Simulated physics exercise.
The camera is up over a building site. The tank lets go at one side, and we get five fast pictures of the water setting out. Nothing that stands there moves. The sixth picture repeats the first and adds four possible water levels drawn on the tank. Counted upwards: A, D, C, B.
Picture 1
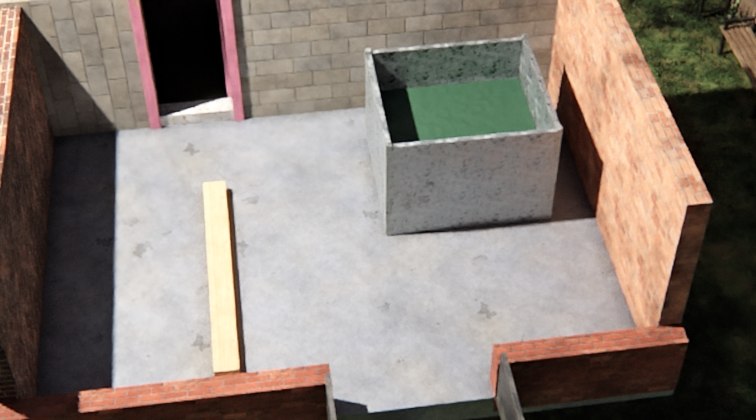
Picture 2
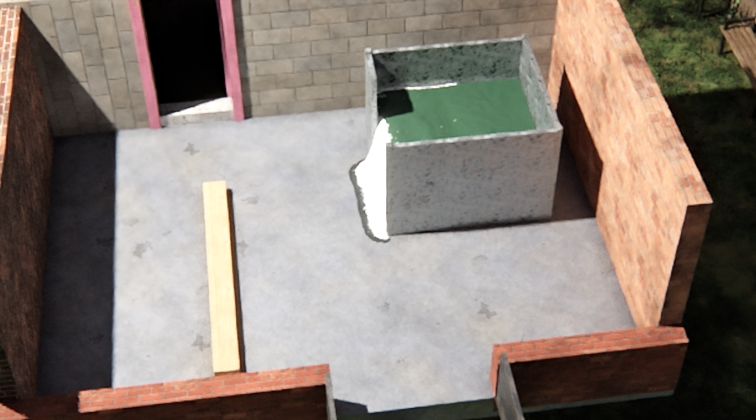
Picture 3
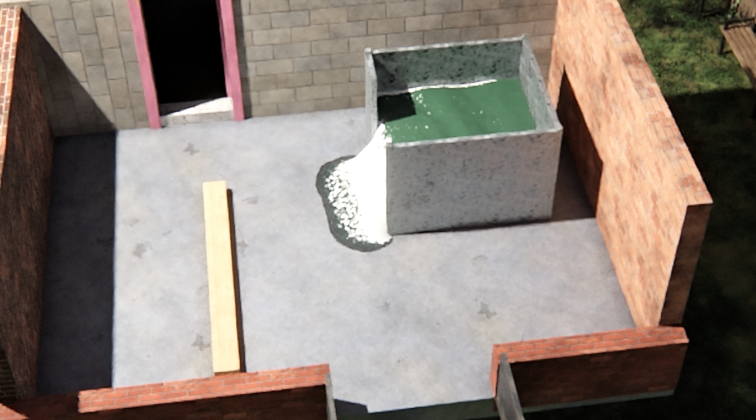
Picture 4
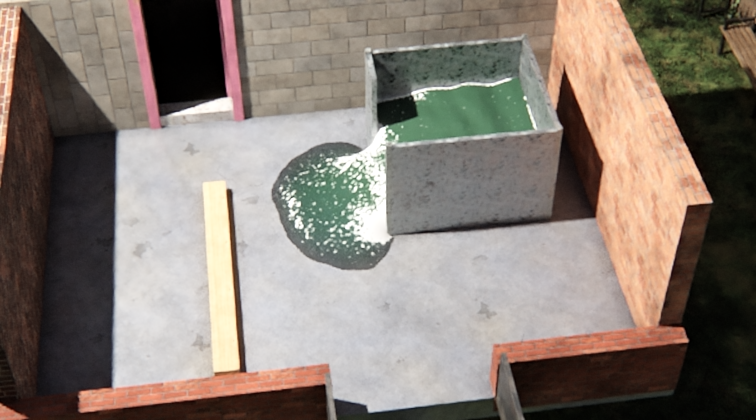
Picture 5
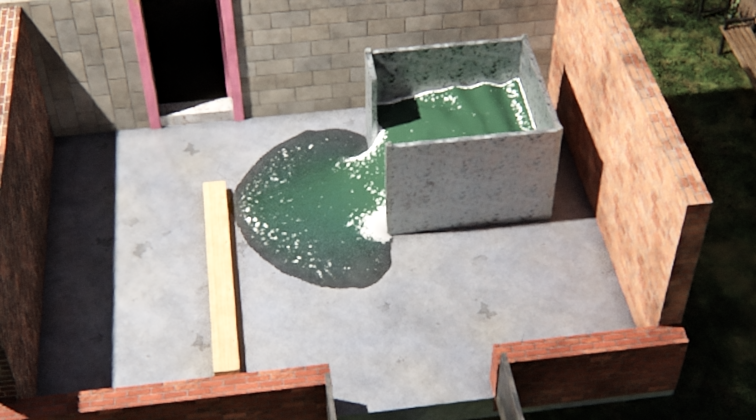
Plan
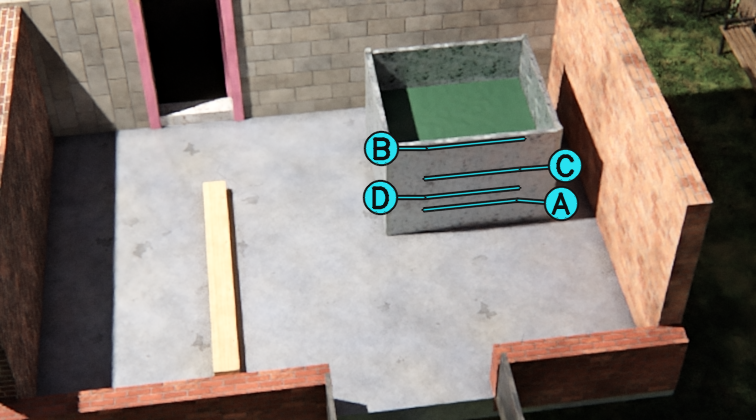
Green water pouring from the left side of a grey tank and spreading leftward across a walled concrete floor toward a wooden plank.
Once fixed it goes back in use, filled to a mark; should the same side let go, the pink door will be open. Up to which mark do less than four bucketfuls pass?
That is line C.
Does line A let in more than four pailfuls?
No, not at all.
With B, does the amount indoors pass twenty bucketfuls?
No, less.
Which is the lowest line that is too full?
It is B.
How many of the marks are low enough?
Three of the four.
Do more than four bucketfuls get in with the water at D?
No.
In cyan, A at (470, 204); B at (475, 143); C at (473, 174); D at (471, 192); from the bottom up A, D, C, B.
If A is chosen, nothing gets over.
If B is chosen, about 10 bucketfuls get in.
If C is chosen, a bucket or two gets in.
If D is chosen, a splash gets over, under a bucket.
